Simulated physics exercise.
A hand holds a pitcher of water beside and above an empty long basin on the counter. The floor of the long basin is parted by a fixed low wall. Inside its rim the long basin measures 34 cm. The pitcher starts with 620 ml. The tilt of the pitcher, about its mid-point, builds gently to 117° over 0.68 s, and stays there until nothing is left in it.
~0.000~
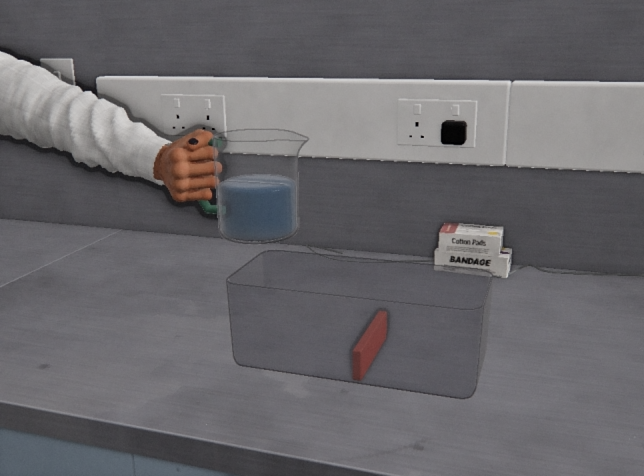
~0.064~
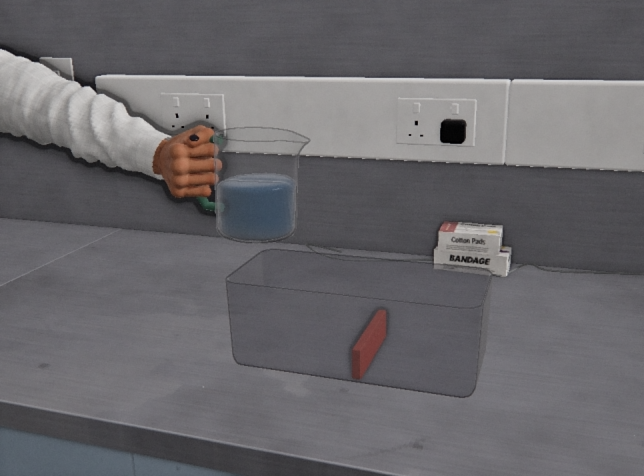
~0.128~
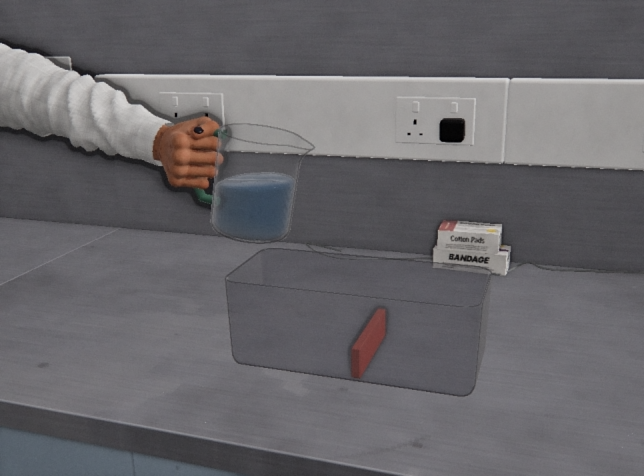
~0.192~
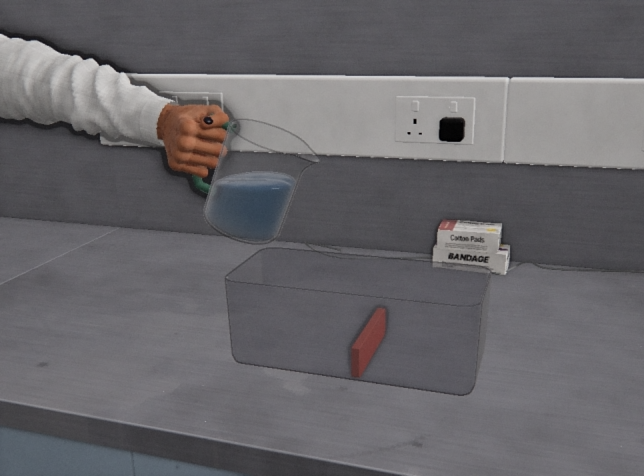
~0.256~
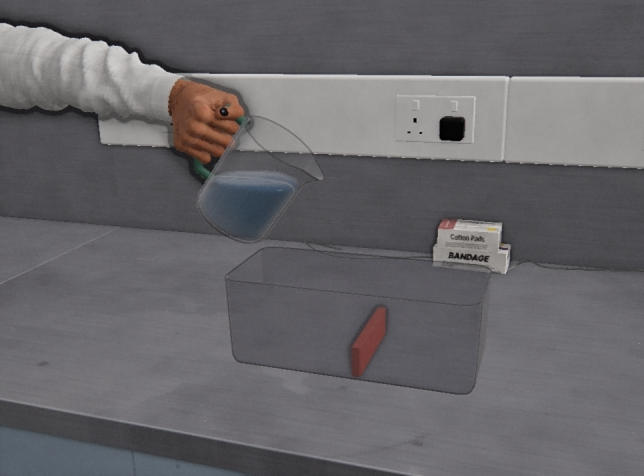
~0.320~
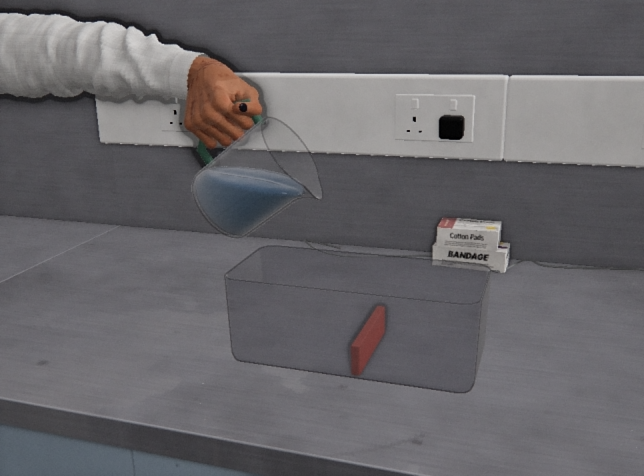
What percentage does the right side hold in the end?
The far part has some 5 per cent.
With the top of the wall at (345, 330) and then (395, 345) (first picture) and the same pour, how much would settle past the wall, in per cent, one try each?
First 20, then 15 per cent.
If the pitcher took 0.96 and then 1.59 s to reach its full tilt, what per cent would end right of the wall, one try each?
First 5, then 5 per cent.
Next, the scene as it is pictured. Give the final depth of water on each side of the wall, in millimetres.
Some 22 mm on the left and 2 mm on the right.
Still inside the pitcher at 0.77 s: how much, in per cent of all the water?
Near 10 in a hundred.
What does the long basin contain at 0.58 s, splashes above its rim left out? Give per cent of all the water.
Near 22 in a hundred.
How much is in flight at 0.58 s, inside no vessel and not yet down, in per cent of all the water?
Near 24 in a hundred.
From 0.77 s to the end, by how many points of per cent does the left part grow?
About 10 per cent.
After 0.58 s the tilt is 111° and 55 per cent is still to pour, 22 is left of the wall and 0 right of it.
After 0.77 s the tilt is 117° and 9 per cent is still to pour, 80 is left of the wall and 1 right of it.
After 0.96 s the tilt is 117° and 0 per cent is still to pour, 89 is left of the wall and 5 right of it.
After 1.18 s the tilt is 117° and 0 per cent is still to pour, 89 is left of the wall and 5 right of it.
In the end 89 per cent lies left of the wall, 5 right of it and 5 outside.
